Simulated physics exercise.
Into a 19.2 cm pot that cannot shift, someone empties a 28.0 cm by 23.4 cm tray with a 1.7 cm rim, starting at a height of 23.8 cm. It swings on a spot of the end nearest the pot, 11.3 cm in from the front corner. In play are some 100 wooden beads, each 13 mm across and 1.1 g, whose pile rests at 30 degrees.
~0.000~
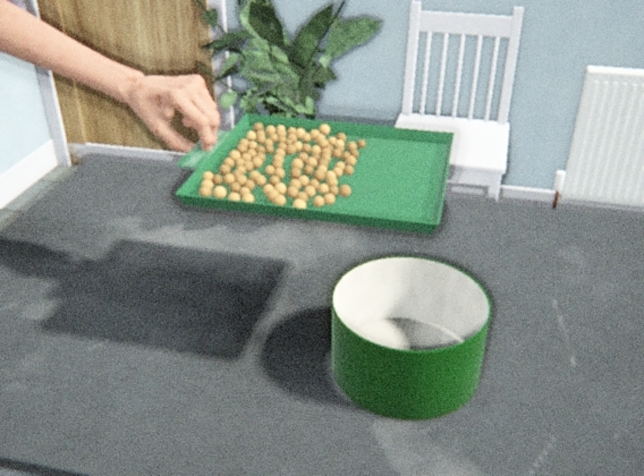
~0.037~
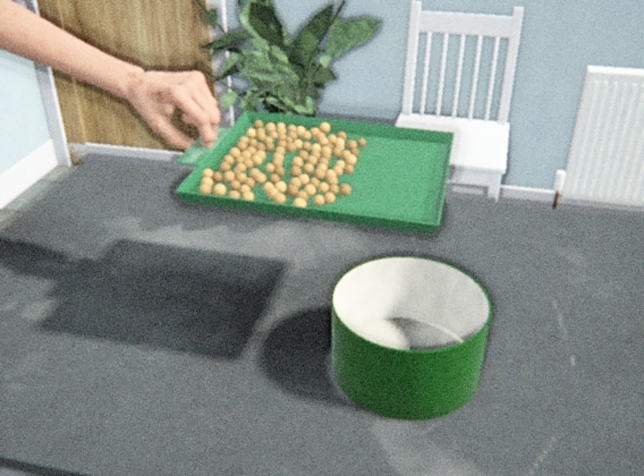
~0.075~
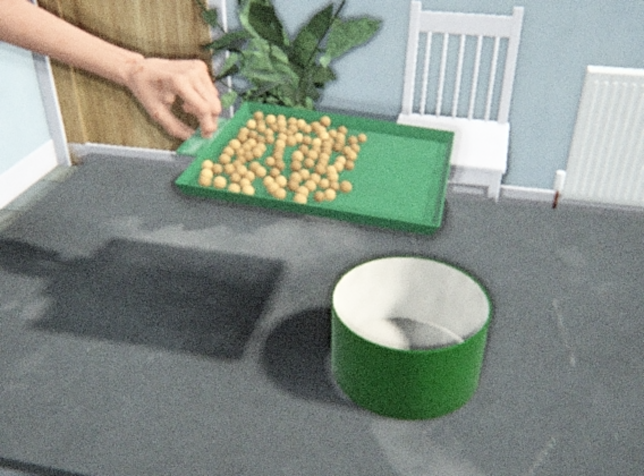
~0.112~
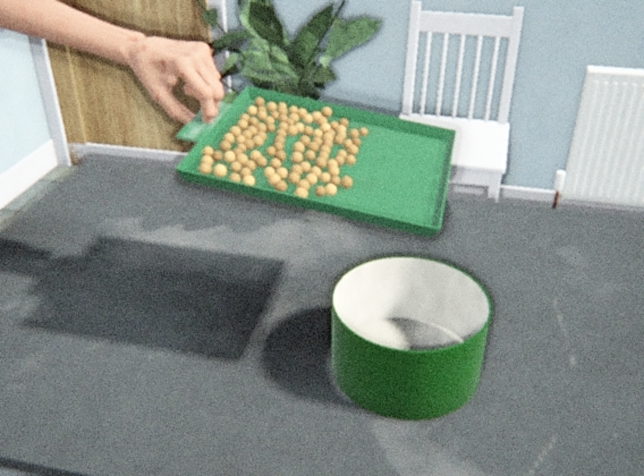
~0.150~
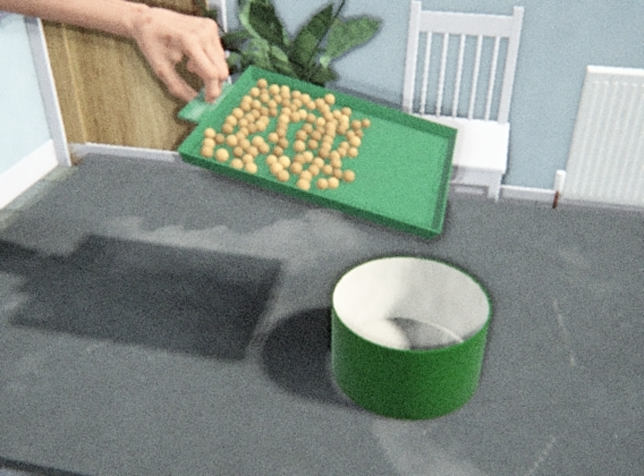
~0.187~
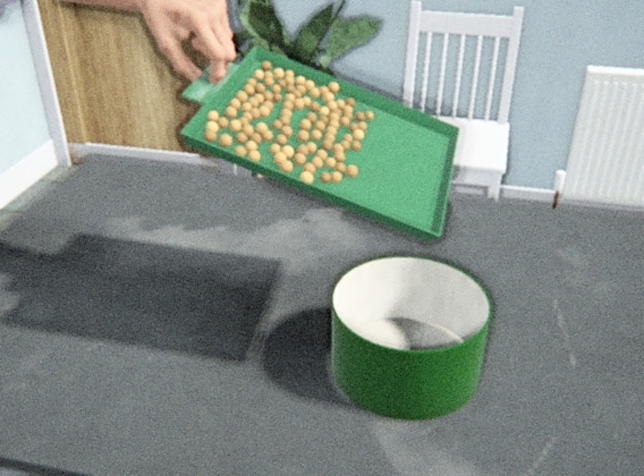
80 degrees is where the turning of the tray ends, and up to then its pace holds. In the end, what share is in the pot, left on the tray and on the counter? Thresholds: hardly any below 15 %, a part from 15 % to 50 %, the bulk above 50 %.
Pot: A decent amount of the load; tray: Little of the load; counter: Over half the load.
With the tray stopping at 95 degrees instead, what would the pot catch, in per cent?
Pot share: About 30 per cent.
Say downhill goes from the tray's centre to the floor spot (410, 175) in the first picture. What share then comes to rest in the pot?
The share comes to about 5 in a hundred.
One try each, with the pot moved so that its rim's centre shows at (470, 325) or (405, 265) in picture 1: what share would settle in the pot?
Around 85 per cent, then around 0 per cent.
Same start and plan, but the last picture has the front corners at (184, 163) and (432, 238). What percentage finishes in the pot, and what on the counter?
Final per cent - pot 70, counter 30.
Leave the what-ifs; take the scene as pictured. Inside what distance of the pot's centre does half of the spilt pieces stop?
I'd say close to 32 centimetres.
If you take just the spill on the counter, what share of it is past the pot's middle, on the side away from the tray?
Around 100 per cent, give or take.
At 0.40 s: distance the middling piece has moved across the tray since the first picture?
By then it sits near 5 cm from where it began.
After 0.40 s, tilt 51 degrees; the tray holds 100 %, the pot 0 %.
After 0.54 s, tilt 72 degrees; the tray holds 95 %, the pot 0 %.
Then, at 0.81 s, tilt 80 degrees; the tray holds 0 %, the pot 20 %.
At rest (2.0 s), pot 25 %, tray 0 %, counter 75 %.
